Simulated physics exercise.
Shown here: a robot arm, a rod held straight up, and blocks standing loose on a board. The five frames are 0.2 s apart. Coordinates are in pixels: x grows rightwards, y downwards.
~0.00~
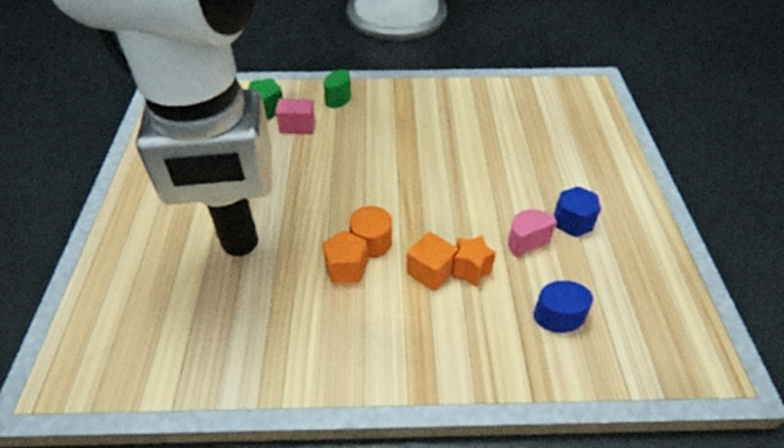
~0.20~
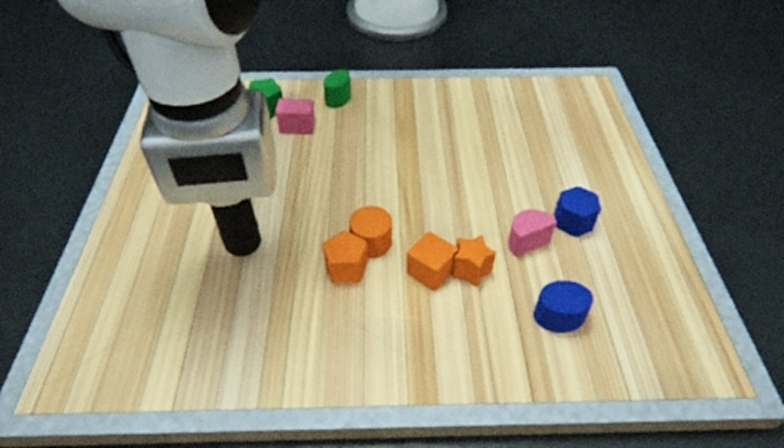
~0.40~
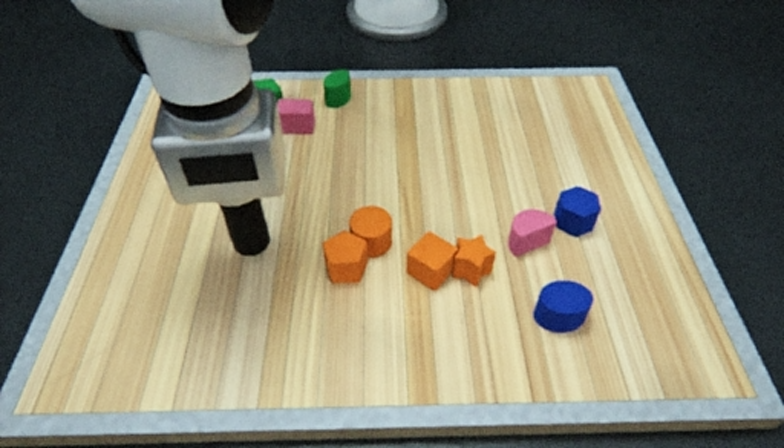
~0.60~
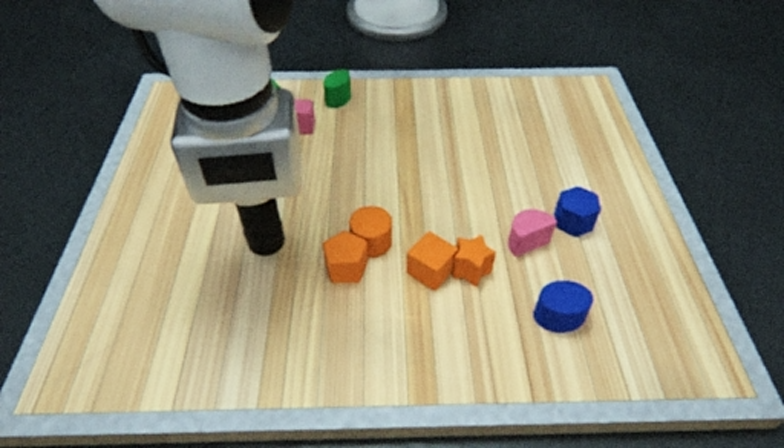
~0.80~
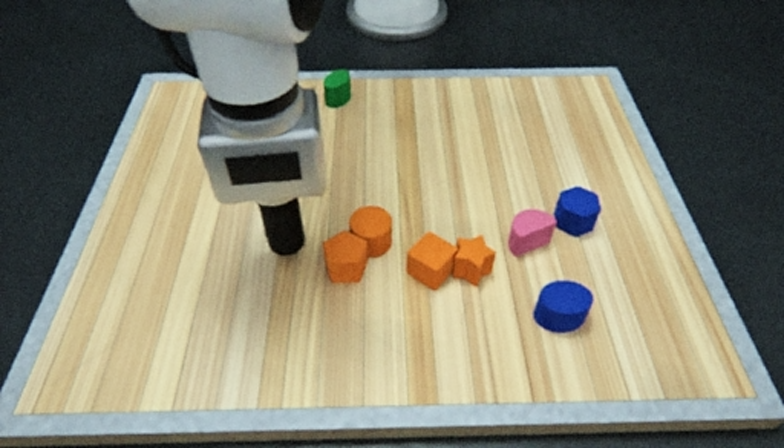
Robot arm holding an upright black rod sliding slowly right across a wooden board, nearing orange blocks that stay still.
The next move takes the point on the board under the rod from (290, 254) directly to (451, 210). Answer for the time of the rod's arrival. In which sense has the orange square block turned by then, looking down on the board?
My answer: Clockwise.
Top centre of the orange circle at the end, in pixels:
It is going to be at (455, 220).
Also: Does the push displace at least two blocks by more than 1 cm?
Going by the path, no.
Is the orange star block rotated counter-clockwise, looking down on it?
Yes, that is what happens.
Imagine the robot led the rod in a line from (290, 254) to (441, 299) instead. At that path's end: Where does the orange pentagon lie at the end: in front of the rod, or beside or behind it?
Before the rod.
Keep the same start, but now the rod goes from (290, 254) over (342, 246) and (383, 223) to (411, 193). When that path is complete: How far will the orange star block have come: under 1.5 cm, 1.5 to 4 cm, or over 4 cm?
It gets moved under 1.5 cm.
On the path given first. One third of the way, rod (344, 227); orange circle (383, 220).
Two thirds of the way, rod (399, 212); orange circle (434, 218); orange square block (438, 253), turned 20° clockwise; orange star block (477, 252), turned 15° anticlockwise.
At the end, rod (452, 198); orange pentagon still; orange circle (455, 220); orange square block (438, 254), turned 25° clockwise; orange star block (477, 252), turned 20° anticlockwise.
